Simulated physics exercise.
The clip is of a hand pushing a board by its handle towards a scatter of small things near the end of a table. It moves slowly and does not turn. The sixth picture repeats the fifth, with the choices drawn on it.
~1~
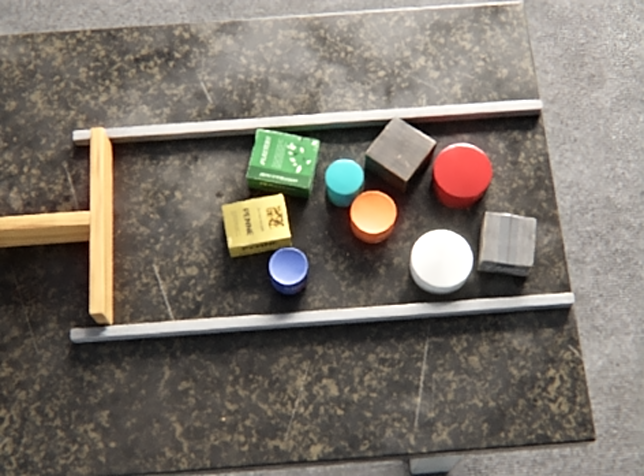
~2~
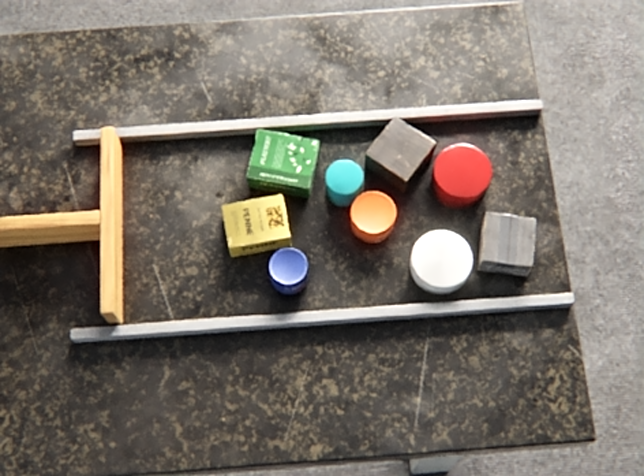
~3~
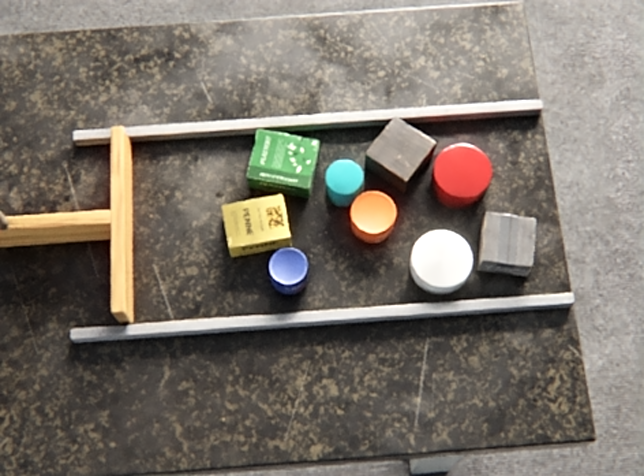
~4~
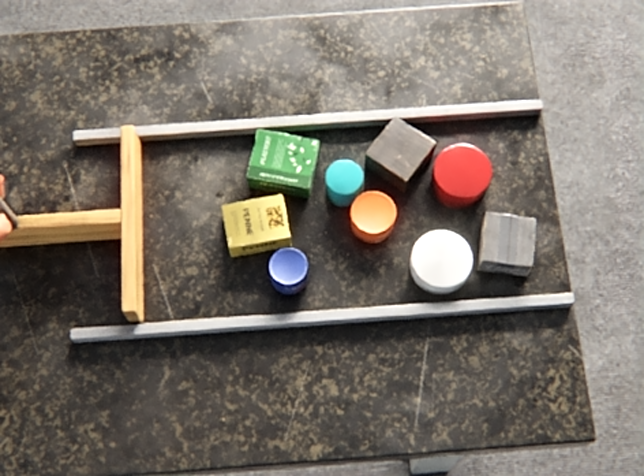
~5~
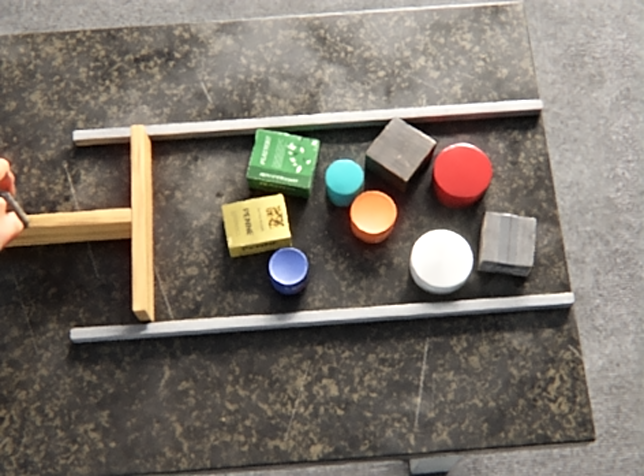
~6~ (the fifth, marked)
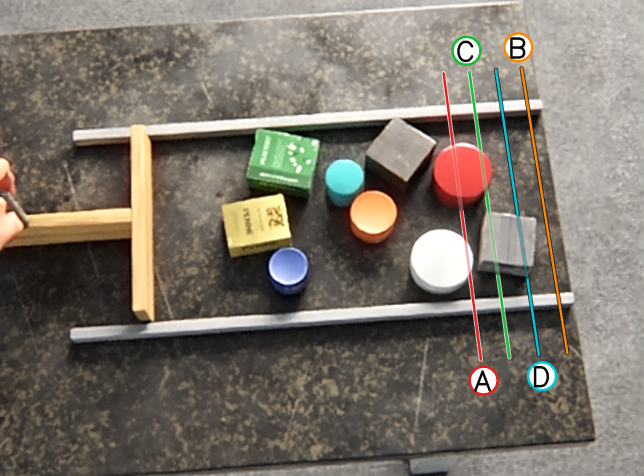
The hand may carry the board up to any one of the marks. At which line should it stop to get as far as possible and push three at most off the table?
It should halt at A.
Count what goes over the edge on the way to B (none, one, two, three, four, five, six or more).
Six or more.
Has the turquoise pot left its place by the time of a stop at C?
Yes.
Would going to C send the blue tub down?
By then, no.
On the copy, A at (461, 209); B at (543, 203); C at (488, 207); D at (516, 205).
On A. First, board (255, 206); green box (296, 159); yellow box (296, 227).
Then, board (371, 198); red pot (501, 183); black block (458, 137).
Finally, board (461, 192); red pot over the edge; grey box over the edge; two fallen.
By contrast, B drops nine; C drops five; D drops six.
